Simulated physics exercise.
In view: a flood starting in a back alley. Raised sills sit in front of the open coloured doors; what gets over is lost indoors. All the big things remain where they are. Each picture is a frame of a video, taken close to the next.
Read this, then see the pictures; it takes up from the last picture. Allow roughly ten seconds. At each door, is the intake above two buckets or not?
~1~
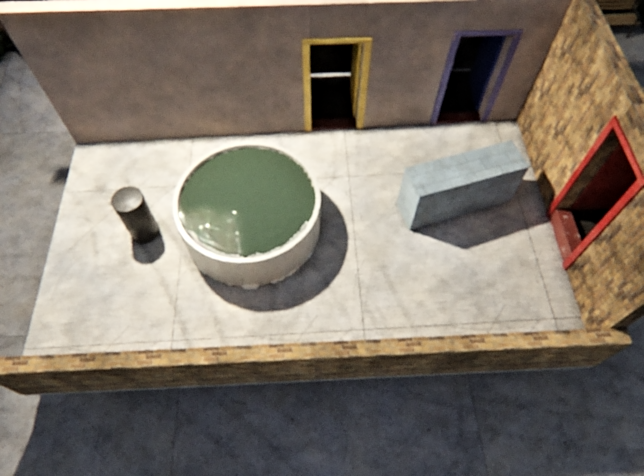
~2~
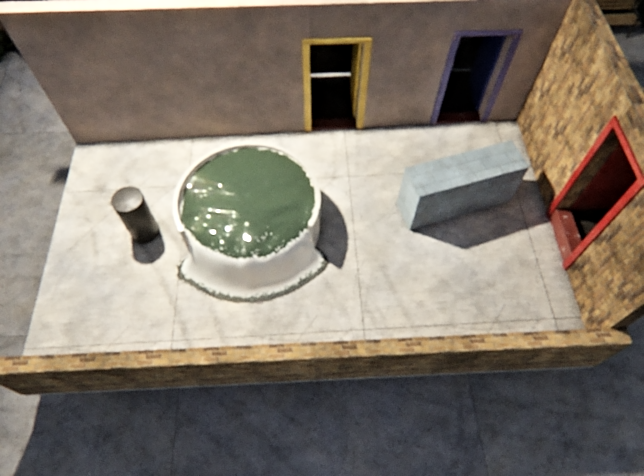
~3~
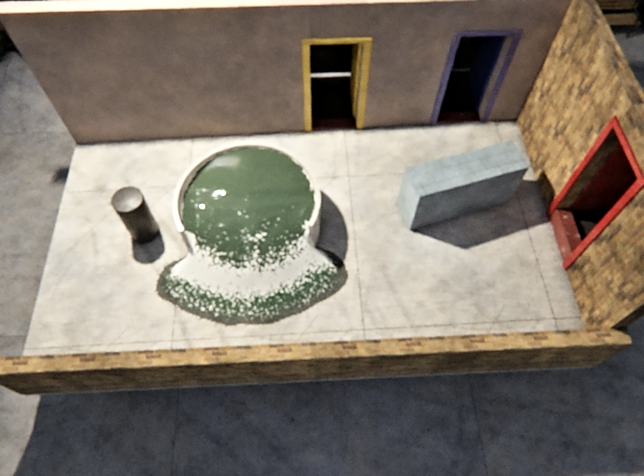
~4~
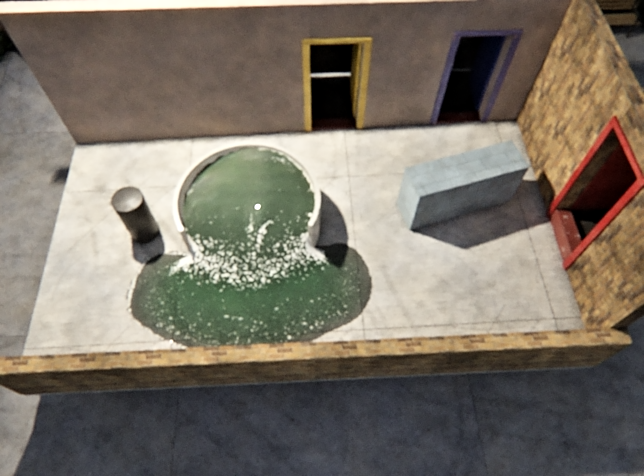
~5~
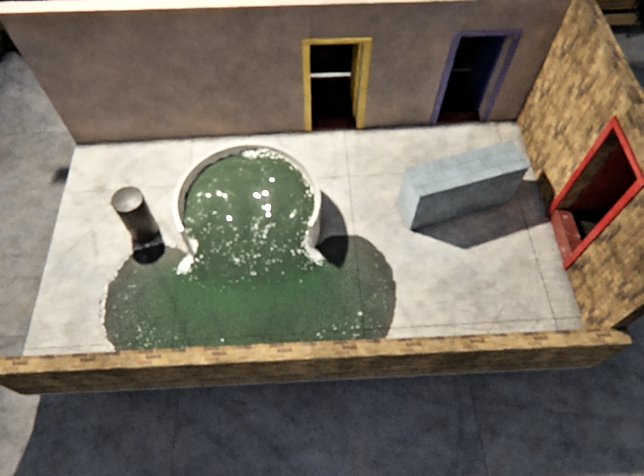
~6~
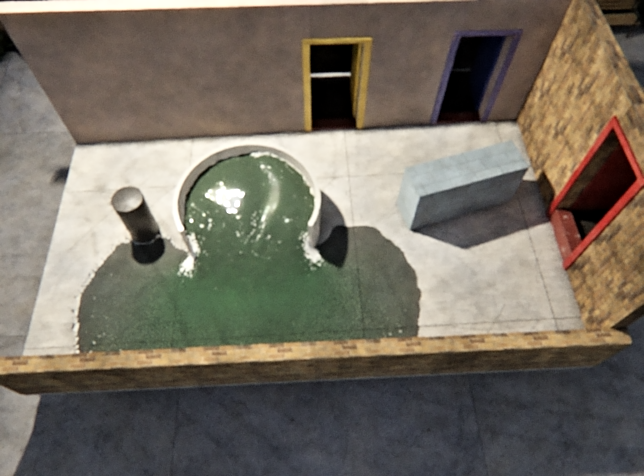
Blue door: Above, yellow door: Not above, red door: Not above.
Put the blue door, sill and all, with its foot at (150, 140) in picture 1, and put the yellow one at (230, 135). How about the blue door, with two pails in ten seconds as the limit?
I'd say the blue one admits less.
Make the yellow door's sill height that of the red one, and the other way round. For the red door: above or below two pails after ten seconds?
After the swap the red one crosses the line.
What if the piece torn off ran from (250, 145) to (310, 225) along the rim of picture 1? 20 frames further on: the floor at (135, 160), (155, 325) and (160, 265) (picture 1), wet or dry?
Submerged, bone-dry, bone-dry.
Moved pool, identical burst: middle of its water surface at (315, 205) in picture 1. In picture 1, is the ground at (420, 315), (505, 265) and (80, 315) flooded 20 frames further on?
Soaked, soaked, soaked.
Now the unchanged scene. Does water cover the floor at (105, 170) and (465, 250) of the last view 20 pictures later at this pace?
The first spot is bone-dry and the second inundated.
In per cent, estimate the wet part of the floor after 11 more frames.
That's roughly 35 per cent.
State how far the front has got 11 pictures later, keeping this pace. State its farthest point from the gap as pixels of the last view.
Pixel estimate: (588, 341).
A moment on, water covers 30 % of the floor; the blue door not reached, the yellow door not reached, the red door not reached.
Next, water covers 35 % of the floor; the blue door not reached, the yellow door not reached, the red door not reached.
Then, water covers 60 % of the floor; the blue door not reached, the yellow door not reached, the red door wet at the sill, nothing in.
Later, water covers 70 % of the floor; the blue door over two buckets in, the yellow door wet at the sill, nothing in, the red door wet at the sill, nothing in.
In the end, water covers 80 % of the floor; the blue door over two buckets in, the yellow door wet at the sill, nothing in, the red door wet at the sill, nothing in.
